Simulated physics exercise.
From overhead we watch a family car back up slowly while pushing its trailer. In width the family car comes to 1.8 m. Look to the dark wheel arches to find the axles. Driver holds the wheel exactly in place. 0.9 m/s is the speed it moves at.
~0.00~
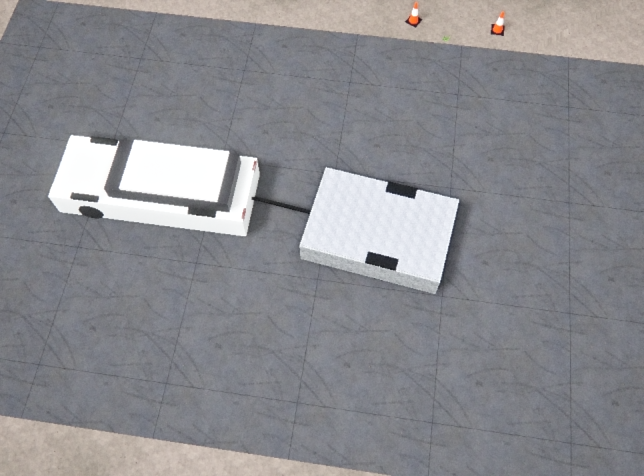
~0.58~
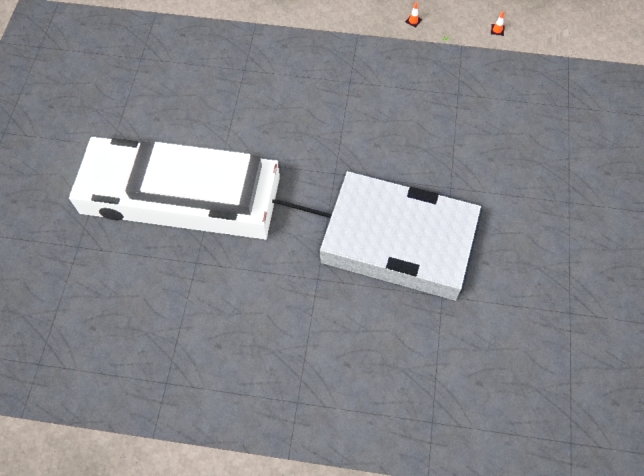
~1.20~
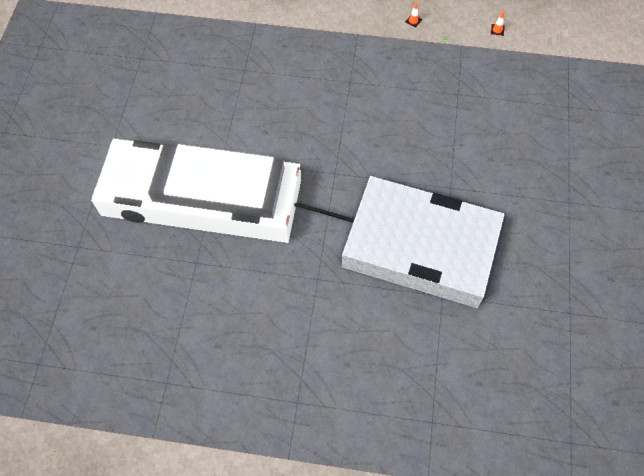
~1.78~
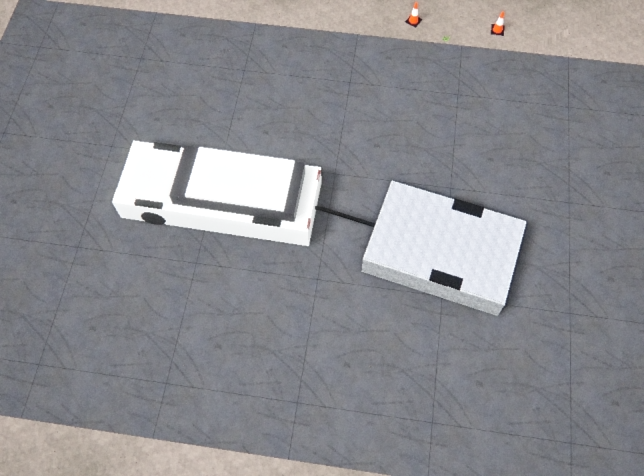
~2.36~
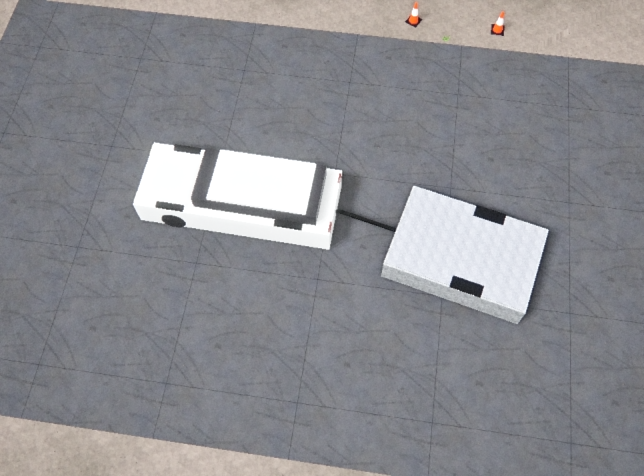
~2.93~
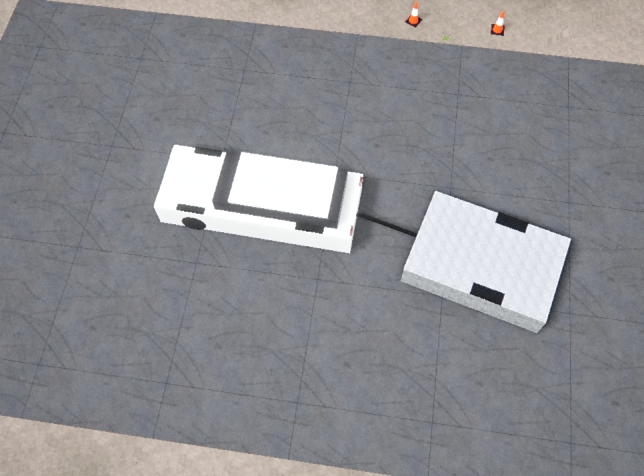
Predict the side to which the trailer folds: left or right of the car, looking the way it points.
It folds toward the left.
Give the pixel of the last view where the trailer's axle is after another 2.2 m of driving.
About (588, 297).
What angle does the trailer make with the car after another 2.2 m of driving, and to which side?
20° to the left.
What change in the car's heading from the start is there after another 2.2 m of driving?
4°.
By 5.4 s, the tail is 20° to the car's left, the car has turned 4° and the trailer's axle is at (588, 297) of the last picture.
By 7.8 s, the tail is 35° to the car's left, the car has turned 6° and the trailer's axle is out of the picture.
By 10.3 s, the tail is 60° to the car's left, the car has turned 7° and the trailer's axle is out of the picture; it has jack-knifed.
